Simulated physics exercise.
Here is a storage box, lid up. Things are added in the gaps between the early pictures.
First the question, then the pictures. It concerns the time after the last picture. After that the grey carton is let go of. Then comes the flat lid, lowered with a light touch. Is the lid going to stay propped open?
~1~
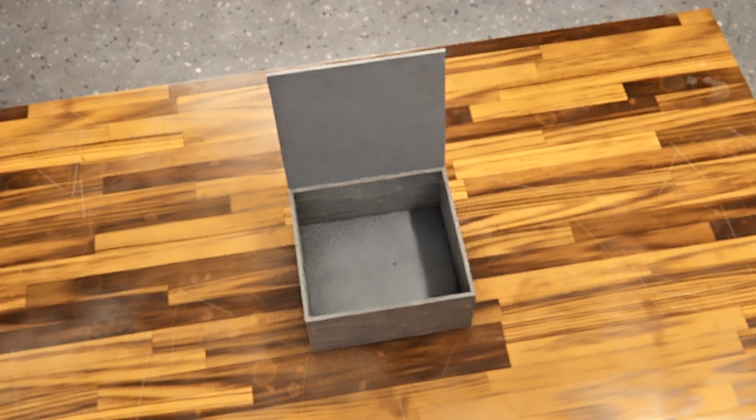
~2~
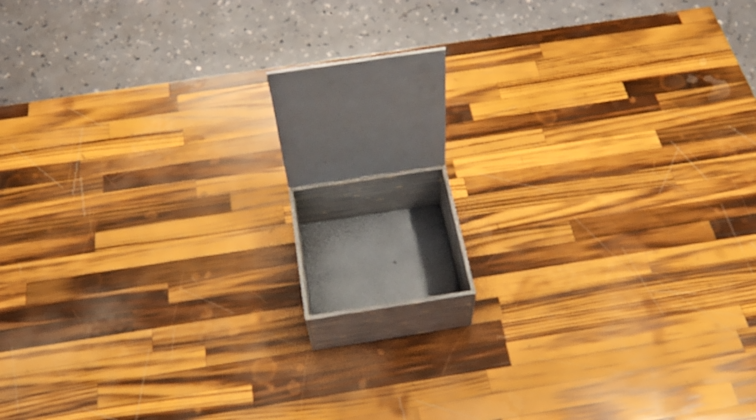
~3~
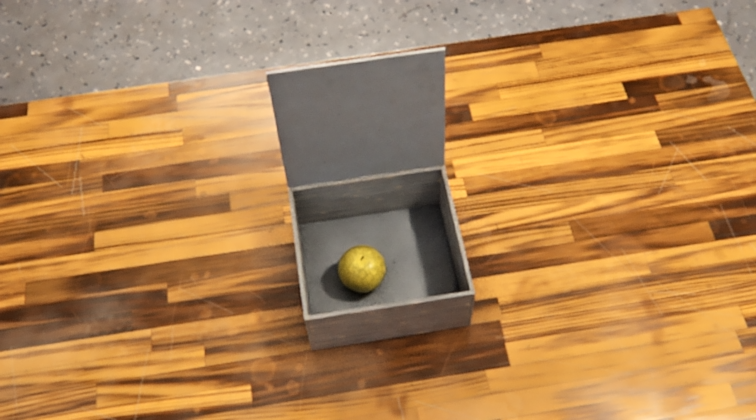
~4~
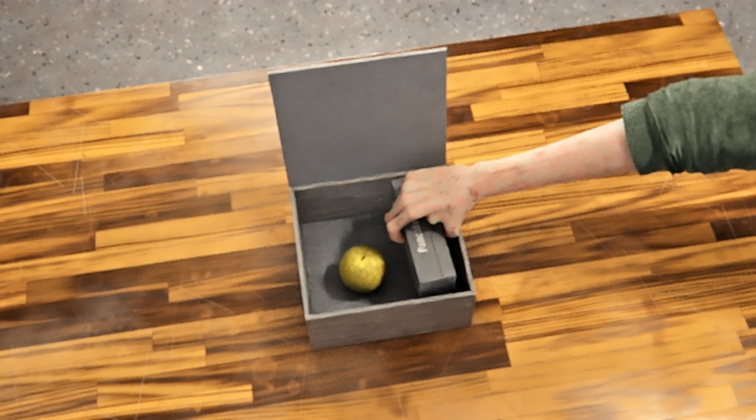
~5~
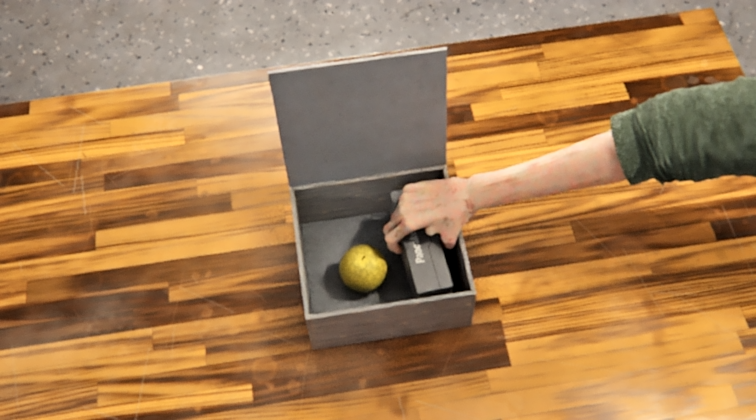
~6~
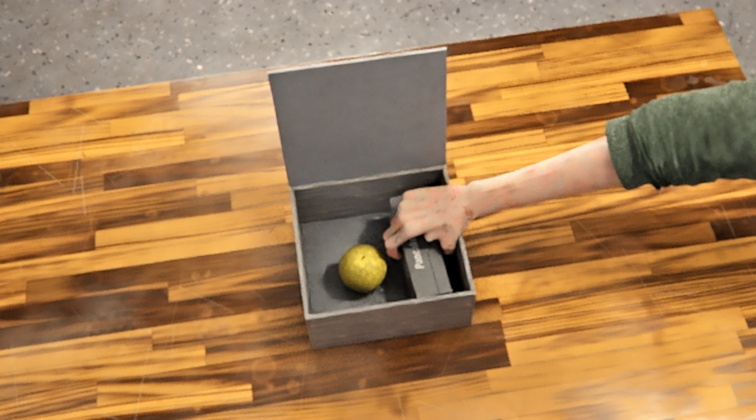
No. The lid will lie on the rim.
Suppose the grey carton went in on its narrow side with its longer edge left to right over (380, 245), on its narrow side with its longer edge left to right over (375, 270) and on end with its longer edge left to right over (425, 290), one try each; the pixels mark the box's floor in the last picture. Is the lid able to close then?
Going in order, the lid comes down all the way, then comes down all the way, then is left partly open.
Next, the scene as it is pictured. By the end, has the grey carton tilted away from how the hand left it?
Well, the grey carton stays just as set.
Then, 1.20 s later than the last frame, lid starting down.
Then, 1.70 s later than the last frame, lid 51° above the rim.
Then, 2.10 s later than the last frame, lid 14° above the rim.
When it is over, lid shut; both as before. End places, in pixels of the last picture, grey carton near (420, 255).
